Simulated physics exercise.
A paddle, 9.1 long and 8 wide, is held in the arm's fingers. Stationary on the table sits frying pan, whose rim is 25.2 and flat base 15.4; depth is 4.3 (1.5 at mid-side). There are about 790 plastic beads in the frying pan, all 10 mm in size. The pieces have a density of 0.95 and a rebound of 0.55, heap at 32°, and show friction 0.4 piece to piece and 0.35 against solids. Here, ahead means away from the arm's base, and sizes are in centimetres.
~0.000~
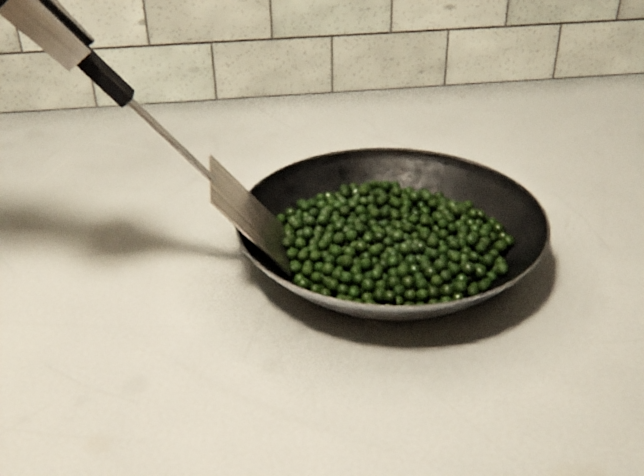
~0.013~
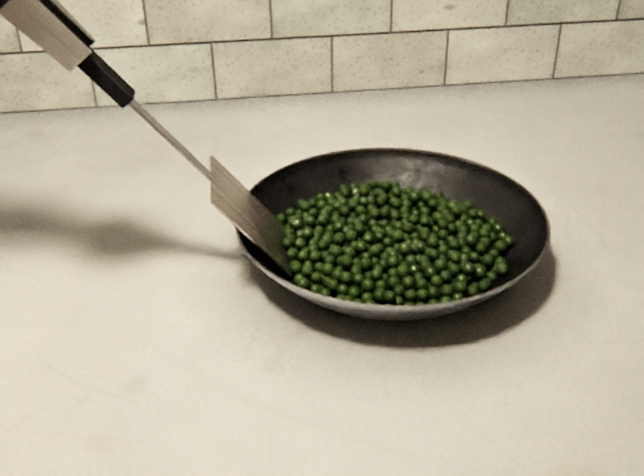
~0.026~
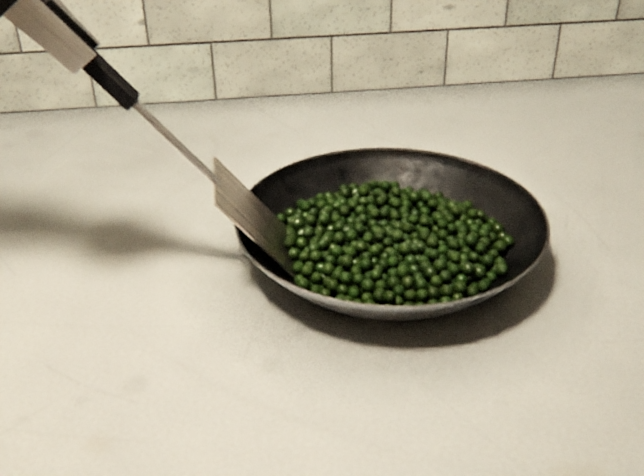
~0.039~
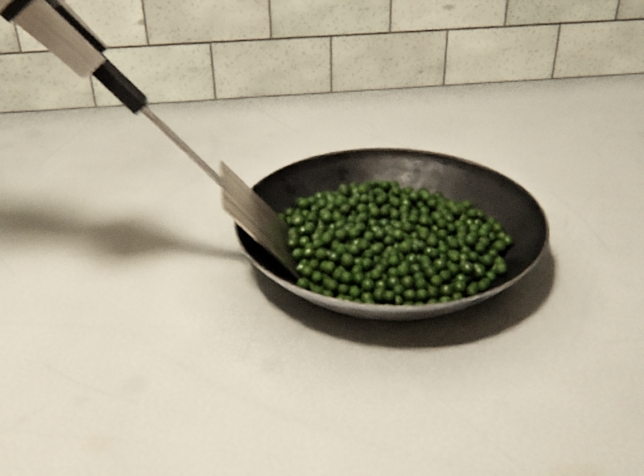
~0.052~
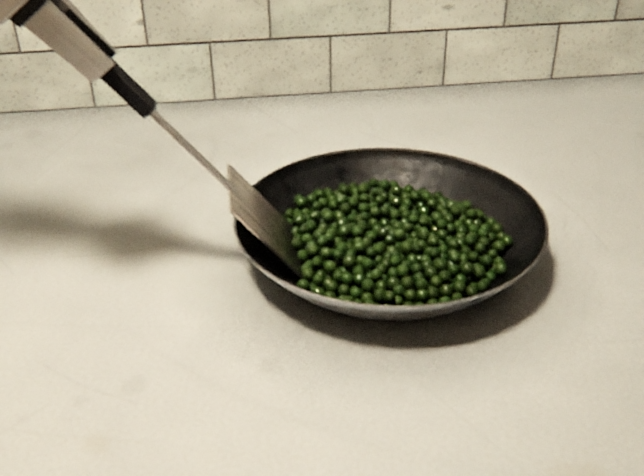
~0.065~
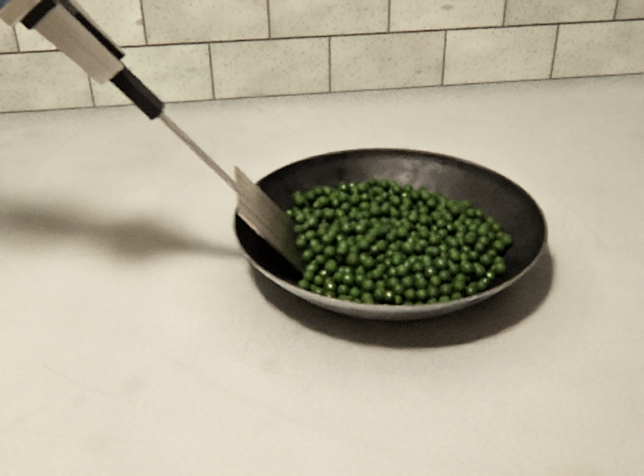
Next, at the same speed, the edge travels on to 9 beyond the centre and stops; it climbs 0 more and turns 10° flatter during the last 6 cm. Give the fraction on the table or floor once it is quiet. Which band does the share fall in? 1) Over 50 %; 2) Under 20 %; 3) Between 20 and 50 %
The answer is 2.
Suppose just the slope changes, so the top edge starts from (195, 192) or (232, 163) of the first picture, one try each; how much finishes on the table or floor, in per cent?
Around 10 per cent, then around 20 per cent.
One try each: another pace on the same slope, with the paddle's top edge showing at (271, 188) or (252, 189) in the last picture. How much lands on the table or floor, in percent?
About 40 and 25 percent.
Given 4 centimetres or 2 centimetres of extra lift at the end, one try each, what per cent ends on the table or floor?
20 and 20 %.
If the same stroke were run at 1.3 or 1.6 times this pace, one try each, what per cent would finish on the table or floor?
About 20 and 25 per cent.
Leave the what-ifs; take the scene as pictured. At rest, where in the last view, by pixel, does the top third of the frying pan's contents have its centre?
The centre sits close to (488, 214).
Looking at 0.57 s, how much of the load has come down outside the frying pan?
About 15 per cent.
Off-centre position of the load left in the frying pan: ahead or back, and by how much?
The kept load is shifted forward by about 3.5 cm.
After 0.19 s, sloping 52°, highest piece 5 above the table; 792 in the frying pan.
After 0.31 s, sloping 48°, highest piece 6 above the table; 792 in the frying pan.
After 0.57 s, sloping 42°, highest piece 7 above the table; 679 in the frying pan, 103 on the table or floor, 10 on the blade or in flight.
After 1.62 s, sloping 42°, highest piece 6 above the table; 678 in the frying pan, 114 on the table or floor.
In the end, 678 in the frying pan, 114 on the table or floor. That is 14 % on the table or floor.
